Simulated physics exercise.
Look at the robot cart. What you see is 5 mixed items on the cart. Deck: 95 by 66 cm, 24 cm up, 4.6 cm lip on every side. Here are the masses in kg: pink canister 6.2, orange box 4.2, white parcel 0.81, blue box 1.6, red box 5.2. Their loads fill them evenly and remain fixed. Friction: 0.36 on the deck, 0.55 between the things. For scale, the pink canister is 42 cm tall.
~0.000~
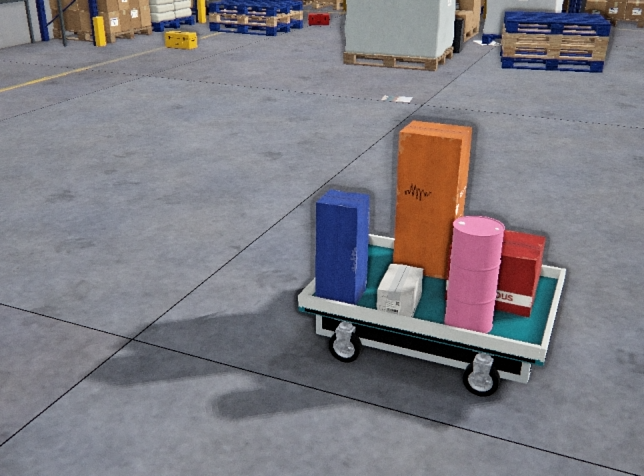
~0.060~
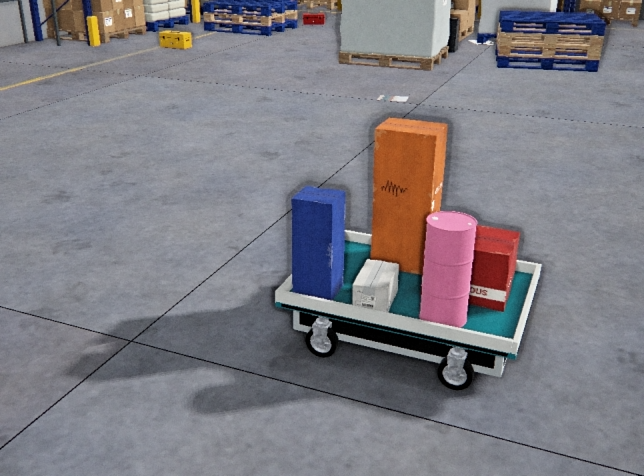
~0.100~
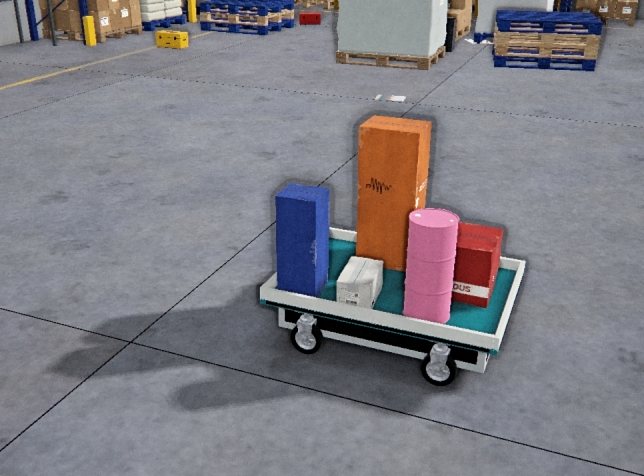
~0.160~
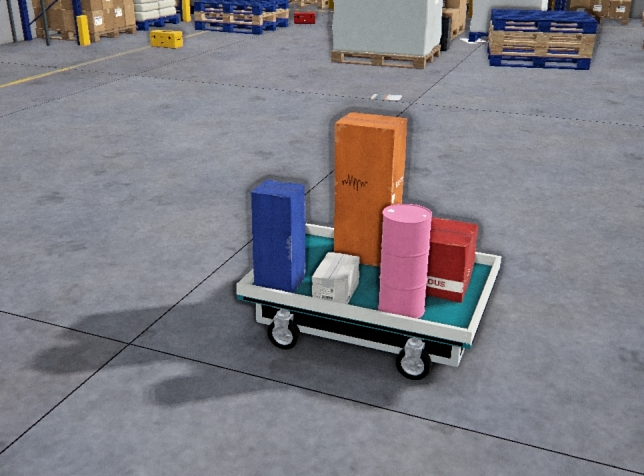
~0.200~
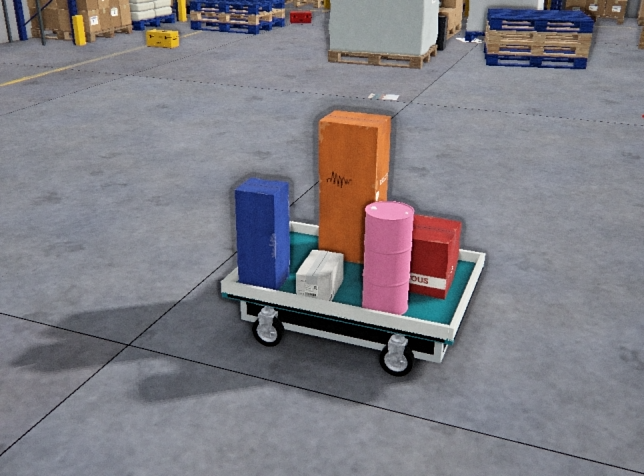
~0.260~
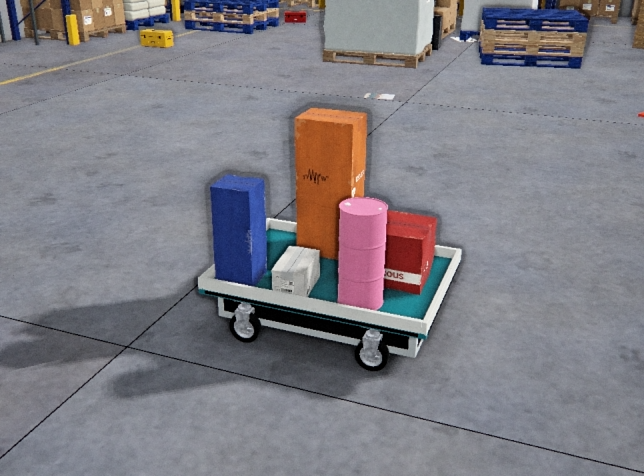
At the start, a flat cart carrying a blue box, a tall orange box, a small white parcel, a pink canister and a red box sits right of centre on a warehouse floor. It then rolls steadily left across the concrete, ending near the middle with its load still upright.
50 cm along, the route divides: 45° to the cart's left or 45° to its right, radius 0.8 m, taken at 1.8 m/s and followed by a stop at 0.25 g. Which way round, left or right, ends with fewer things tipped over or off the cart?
Left.
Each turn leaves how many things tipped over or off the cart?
With a left turn it's 2; with a right turn it's 3.
Turning left. Around 0.66 s, cart 119 cm along, turned 38°; orange box now off the cart; pink canister shifted 3 cm near (215, 250); blue box at 19° to upright.
Around 1.06 s, cart 182 cm along, turned 45°; blue box now off the cart; pink canister shifted 3 cm near (56, 279); white parcel shifted 22 cm.
Finally (2.1 s), off the cart, orange box and blue box; not toppled but over 10 cm from the start, white parcel; the other 2 still in place (within 10 cm).
Turning right instead, pink canister, orange box and blue box tipped over or off the cart, 3 of 5 in all.
